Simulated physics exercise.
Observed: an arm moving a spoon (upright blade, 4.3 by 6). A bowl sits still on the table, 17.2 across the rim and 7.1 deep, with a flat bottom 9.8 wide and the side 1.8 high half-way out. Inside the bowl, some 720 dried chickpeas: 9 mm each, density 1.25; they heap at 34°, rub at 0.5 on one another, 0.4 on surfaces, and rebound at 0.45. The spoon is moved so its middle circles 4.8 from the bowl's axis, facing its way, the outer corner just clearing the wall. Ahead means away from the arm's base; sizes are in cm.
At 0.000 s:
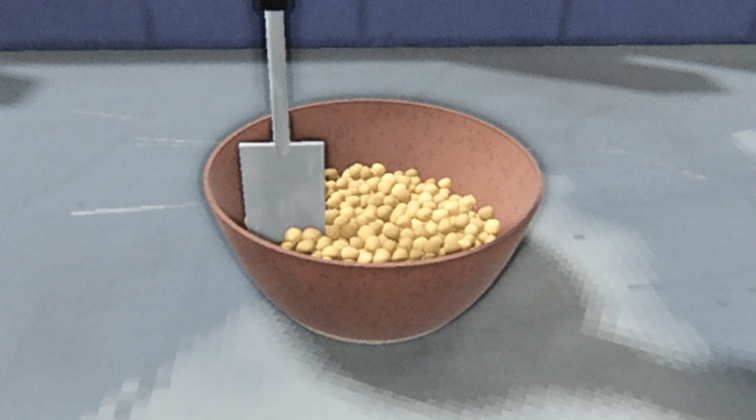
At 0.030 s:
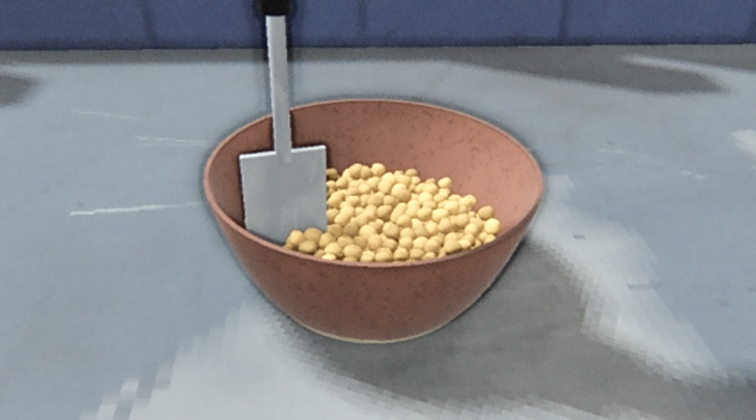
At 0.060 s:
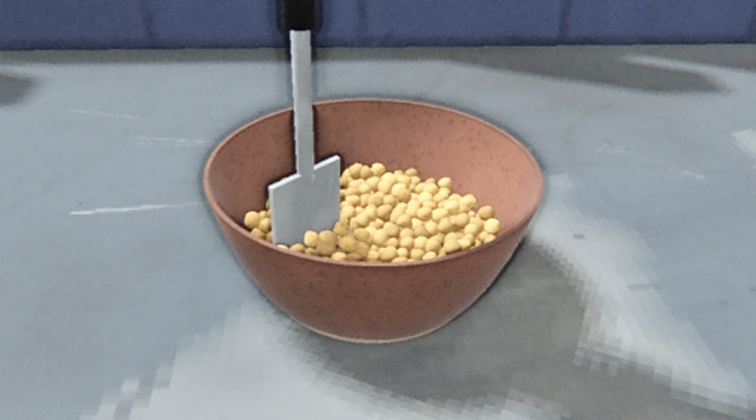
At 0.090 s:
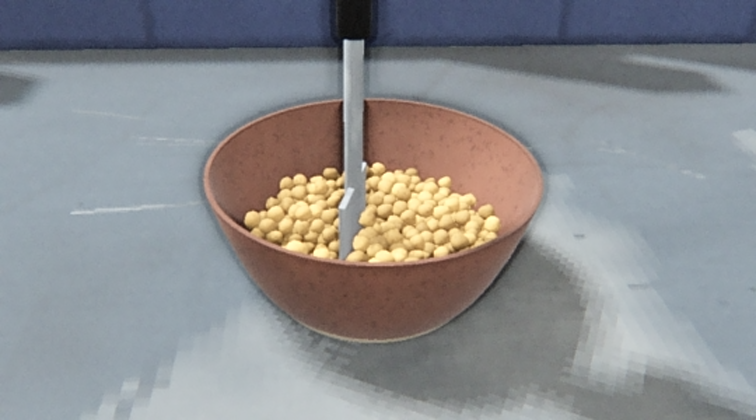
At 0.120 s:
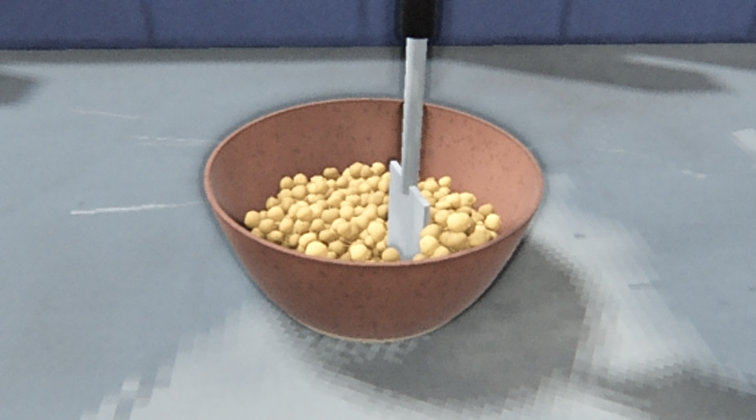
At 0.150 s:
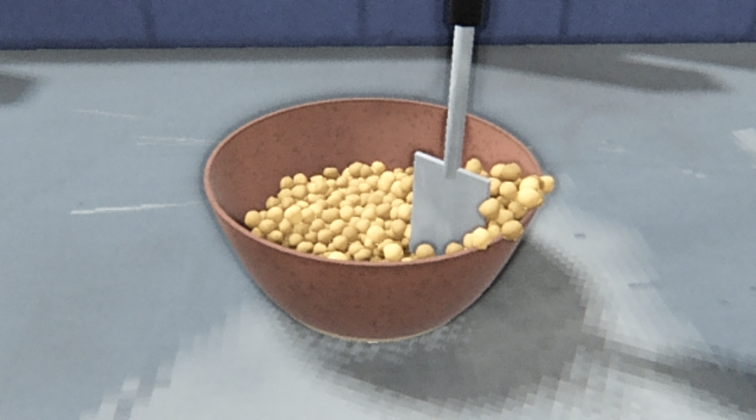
On a grey surface, a flat metal spatula sweeping left to right through dried chickpeas in a brown bowl, pushing some against the rim.
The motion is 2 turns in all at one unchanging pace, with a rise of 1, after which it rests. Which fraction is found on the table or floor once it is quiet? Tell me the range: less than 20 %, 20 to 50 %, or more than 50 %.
It falls in the range 20 to 50 %.
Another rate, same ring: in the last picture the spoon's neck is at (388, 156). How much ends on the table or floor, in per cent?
About 15 per cent.
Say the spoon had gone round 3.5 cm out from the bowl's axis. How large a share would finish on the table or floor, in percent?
Some 30 percent would.
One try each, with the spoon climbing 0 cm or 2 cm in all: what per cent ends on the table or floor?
Roughly 40 and 15 per cent.
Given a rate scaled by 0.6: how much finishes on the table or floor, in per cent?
Roughly 15 per cent.
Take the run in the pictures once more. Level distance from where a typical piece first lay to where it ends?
I'd estimate close to 2 cm.
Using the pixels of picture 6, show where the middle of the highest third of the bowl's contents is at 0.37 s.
Look near (283, 224) for its middle.
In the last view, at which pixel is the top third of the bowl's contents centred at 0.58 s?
(405, 216).
By 0.37 s, 1° round, highest piece 11 above the table; 621 in the bowl, 44 on the table or floor, 57 in flight or on the tool.
By 0.58 s, 226° round, highest piece 9 above the table; 550 in the bowl, 145 on the table or floor, 27 in flight or on the tool.
By 0.89 s, 0° round, highest piece 5 above the table; 536 in the bowl, 186 on the table or floor.
By 1.59 s, 0° round, highest piece 5 above the table; 536 in the bowl, 186 on the table or floor.
Final count, 536 in the bowl, 186 on the table or floor. That is 26 % on the table or floor.
